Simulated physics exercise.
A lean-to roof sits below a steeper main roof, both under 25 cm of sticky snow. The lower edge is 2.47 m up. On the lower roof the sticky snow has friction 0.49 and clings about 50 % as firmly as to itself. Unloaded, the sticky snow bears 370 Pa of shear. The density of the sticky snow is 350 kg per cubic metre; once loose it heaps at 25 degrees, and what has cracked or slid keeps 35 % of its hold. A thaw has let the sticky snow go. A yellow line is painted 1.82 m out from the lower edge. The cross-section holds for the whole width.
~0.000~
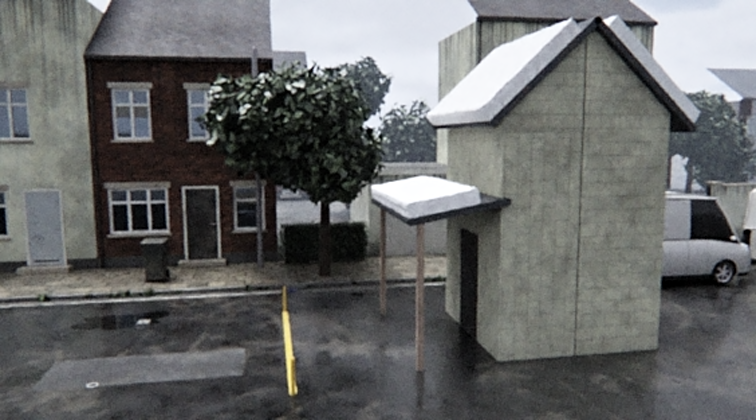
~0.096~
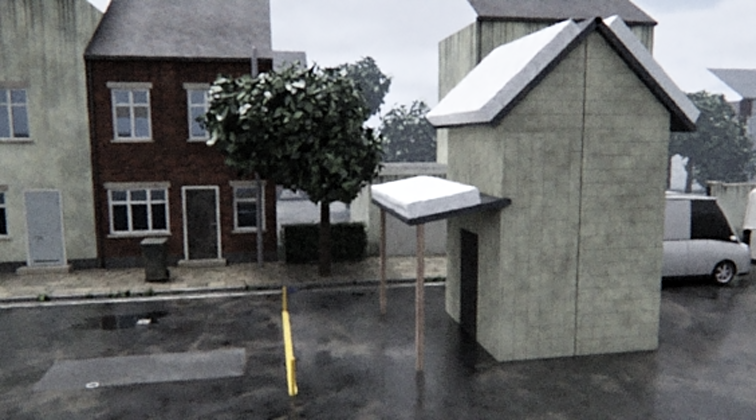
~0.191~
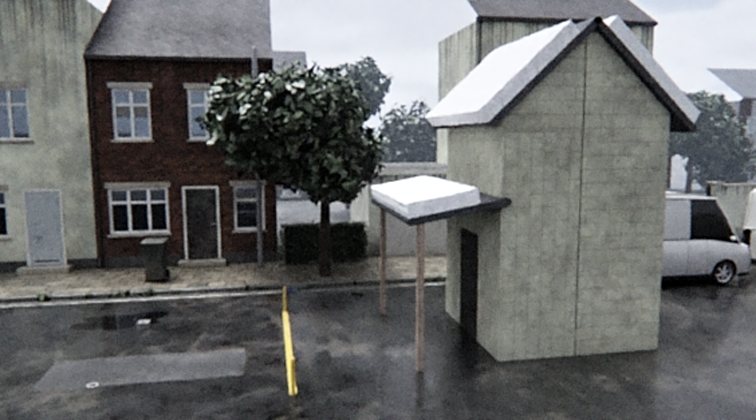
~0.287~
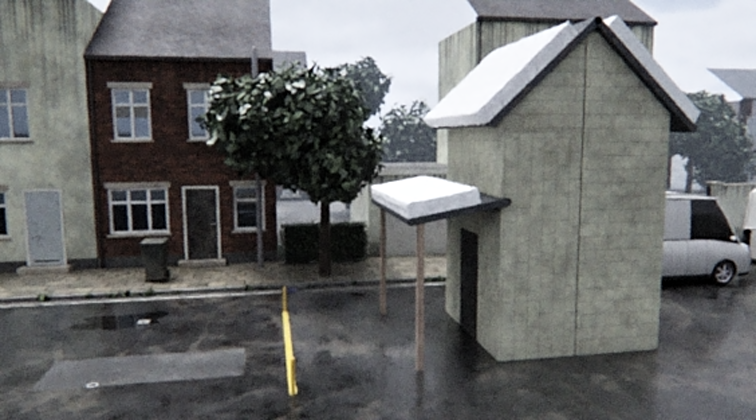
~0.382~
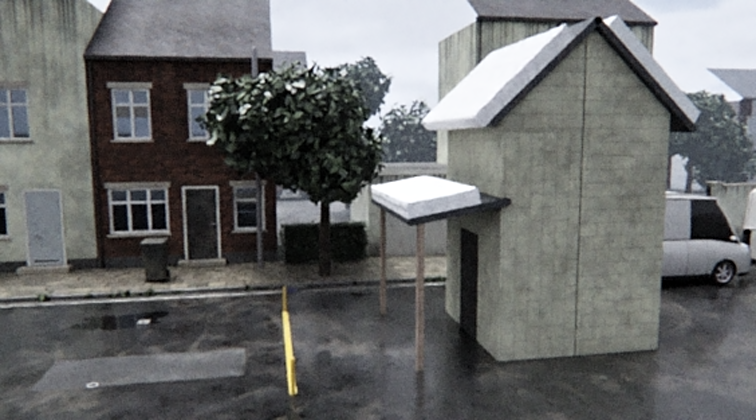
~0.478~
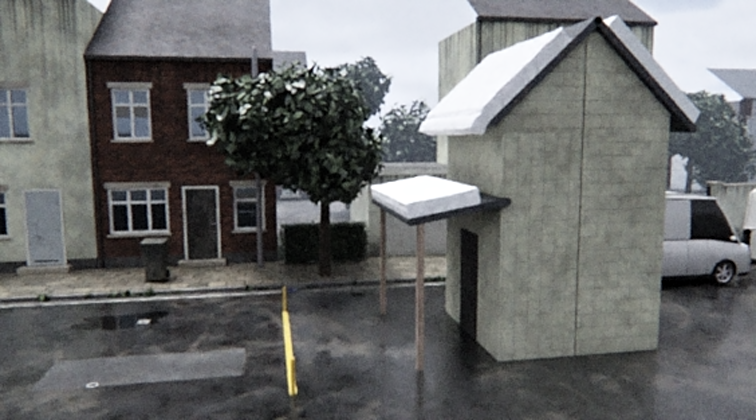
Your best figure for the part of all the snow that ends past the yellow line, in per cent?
Expect roughly 18 %.
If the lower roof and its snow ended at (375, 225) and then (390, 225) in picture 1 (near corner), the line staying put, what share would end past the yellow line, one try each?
In turn about 6 %, 10 %.
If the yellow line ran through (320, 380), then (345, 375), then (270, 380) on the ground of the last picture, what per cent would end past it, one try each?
In turn about 30 %, 40 %, 12 %.
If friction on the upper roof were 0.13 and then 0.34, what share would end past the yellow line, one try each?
In turn about 40 %, 35 %.
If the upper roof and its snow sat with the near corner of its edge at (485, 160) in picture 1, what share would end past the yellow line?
It would be near 0 %.
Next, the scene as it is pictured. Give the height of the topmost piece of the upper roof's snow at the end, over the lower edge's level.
About 0.6 m.
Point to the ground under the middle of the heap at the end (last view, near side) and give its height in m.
Near (320, 380), some 0.2 m high.
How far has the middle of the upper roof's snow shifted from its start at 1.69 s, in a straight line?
Some 2.6 m.
After 1.03 s, none is below the lower edge and 0 % is past the line.
After 1.69 s, none is below the lower edge and 0 % is past the line.
After 2.34 s, 52 % is below the lower edge and 3 % is past the line.
After 3.00 s, 55 % is below the lower edge and 18 % is past the line.
After 3.90 s, at the end, 56 % is below the lower edge and 18 % is past the line.
